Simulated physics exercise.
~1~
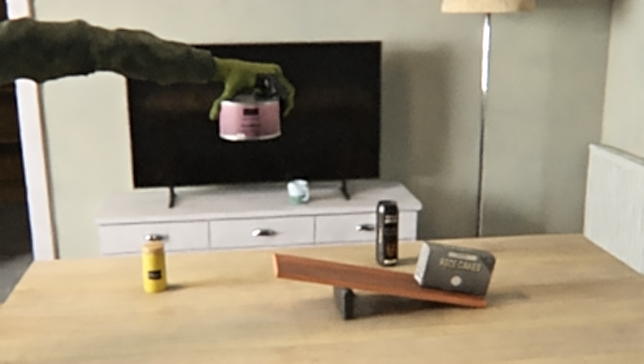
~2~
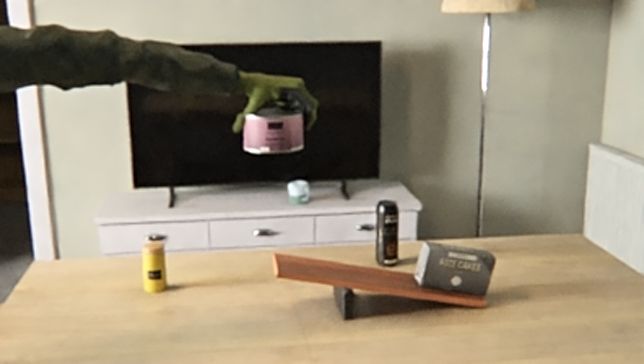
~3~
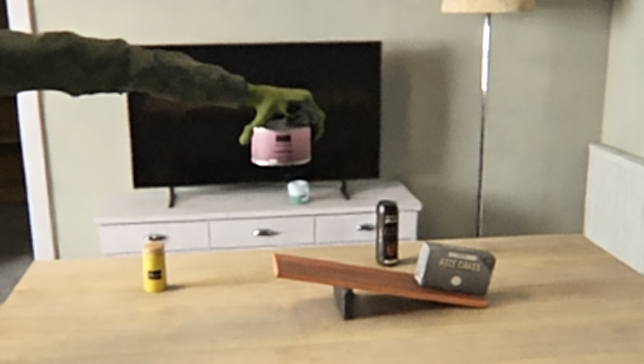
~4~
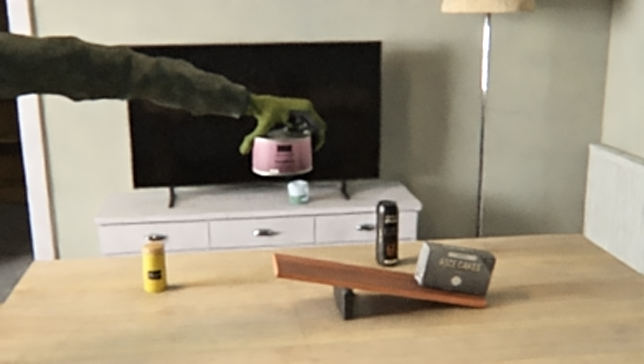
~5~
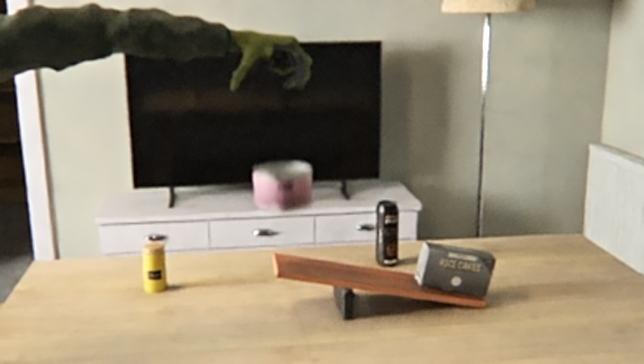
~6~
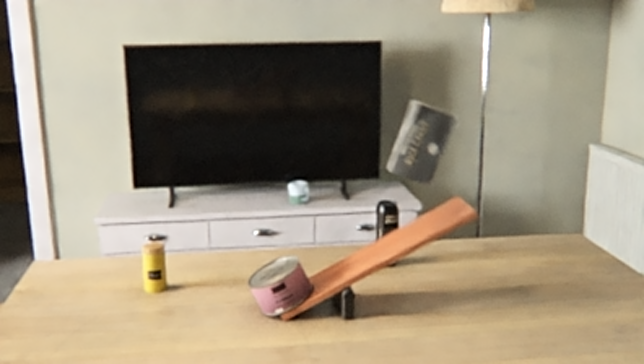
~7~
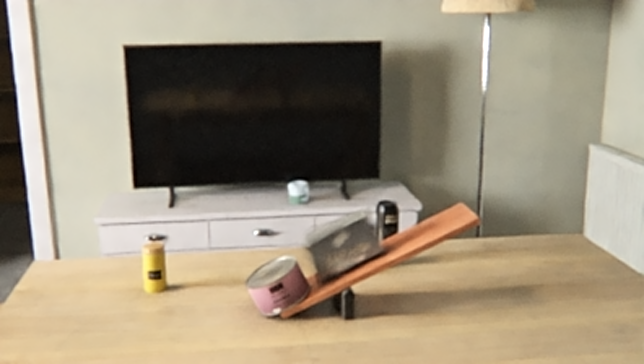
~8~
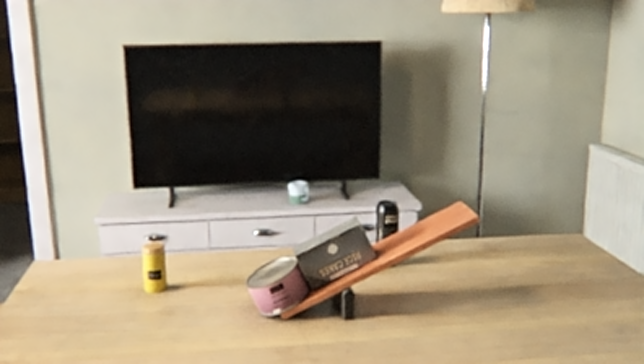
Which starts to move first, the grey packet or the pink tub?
The pink tub moves first, carried a little to the right and down by the hand. The grey packet stays on the low end of the plank until the tub has been dropped and the plank swings over.
